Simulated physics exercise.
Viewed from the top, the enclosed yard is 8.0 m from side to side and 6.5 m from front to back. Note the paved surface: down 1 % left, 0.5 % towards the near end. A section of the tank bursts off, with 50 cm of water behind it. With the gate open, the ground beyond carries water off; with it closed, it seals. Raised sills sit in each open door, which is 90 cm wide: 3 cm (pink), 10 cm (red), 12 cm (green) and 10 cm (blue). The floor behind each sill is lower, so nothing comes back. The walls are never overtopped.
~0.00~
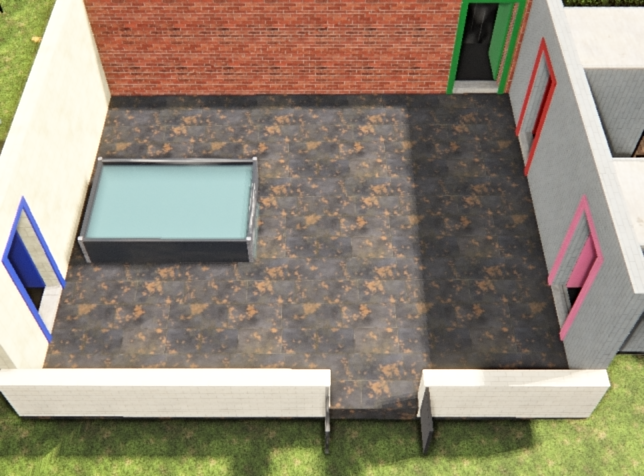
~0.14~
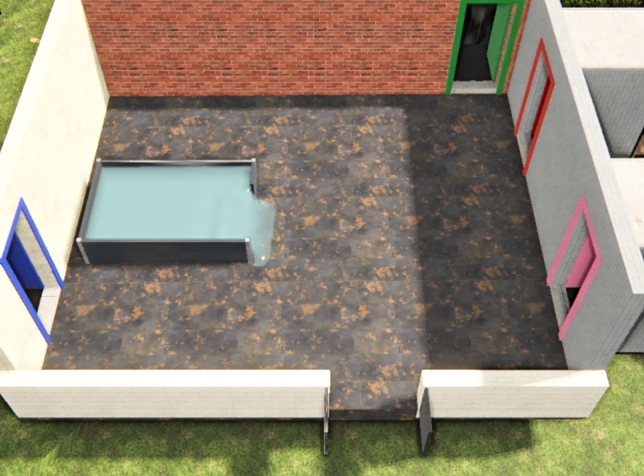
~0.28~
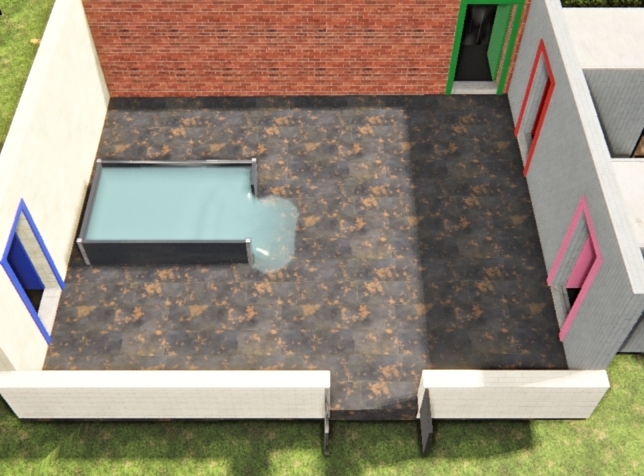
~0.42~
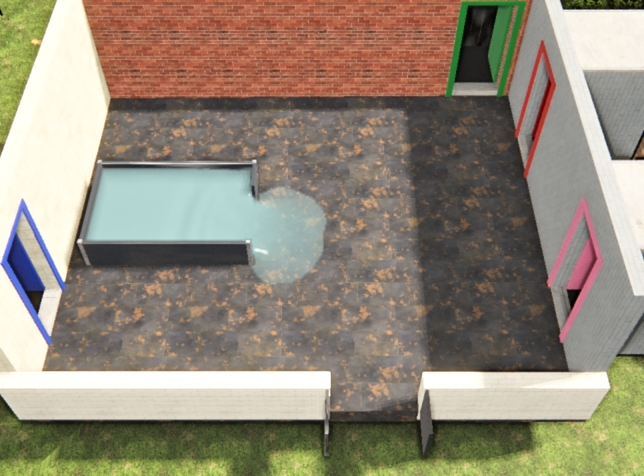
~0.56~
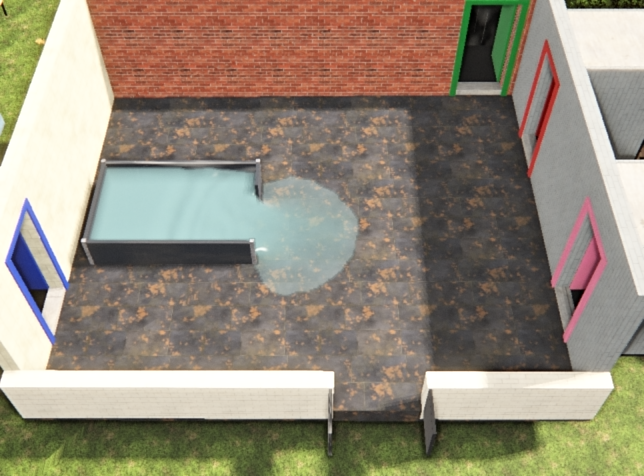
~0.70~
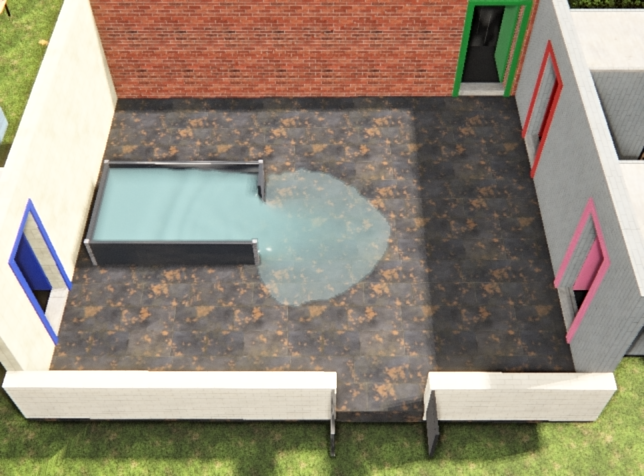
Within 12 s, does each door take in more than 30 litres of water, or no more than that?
In order: The pink door will let too much through; the red door will not let too much through; the green door will not let too much through; the blue door will not let too much through.
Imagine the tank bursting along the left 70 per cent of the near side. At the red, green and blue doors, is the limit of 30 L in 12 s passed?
The red door comes out less than that, the green door less than that and the blue door more than that.
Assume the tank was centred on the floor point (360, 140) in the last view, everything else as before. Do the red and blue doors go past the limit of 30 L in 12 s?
Red door exceeded, blue door held.
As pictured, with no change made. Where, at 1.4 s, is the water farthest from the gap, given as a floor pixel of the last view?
That would be close to (494, 248).
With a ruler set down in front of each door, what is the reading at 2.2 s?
Measured in centimetres, the pink door gives 1, the red door 0, the green door 0 and the blue door 0.
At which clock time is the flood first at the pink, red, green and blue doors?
Times: Pink 2.4 seconds, red 2.8 seconds, green 3.8 seconds, blue 11.5 seconds.
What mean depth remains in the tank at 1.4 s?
Average depth: About 37 cm.
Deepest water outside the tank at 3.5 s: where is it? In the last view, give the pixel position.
About (575, 373).
After 1.4 s water covers 20 % of the floor and is deepest (25 cm) near (271, 240); pink door not reached, red door not reached, green door not reached, blue door not reached.
After 2.2 s water covers 40 % of the floor and is deepest (24 cm) near (271, 240); pink door not reached, red door not reached, green door not reached, blue door not reached.
After 3.5 s water covers 50 % of the floor and is deepest (22 cm) near (575, 373); pink door 12 cm at the sill, 28 L in, red door 11 cm at the sill, 0 L in, green door not reached, blue door not reached.
After 7.0 s water covers 55 % of the floor and is deepest (10 cm) near (401, 302); pink door 7 cm at the sill, 121 L in, red door 5 cm at the sill, 1 L in, green door 6 cm at the sill, 2 L in, blue door not reached.
After 12.0 s water covers 90 % of the floor and is deepest (8 cm) near (103, 157); pink door 3 cm at the sill, 131 L in, red door 2 cm at the sill, 1 L in, green door 4 cm at the sill, 2 L in, blue door 4 cm at the sill, 0 L in.
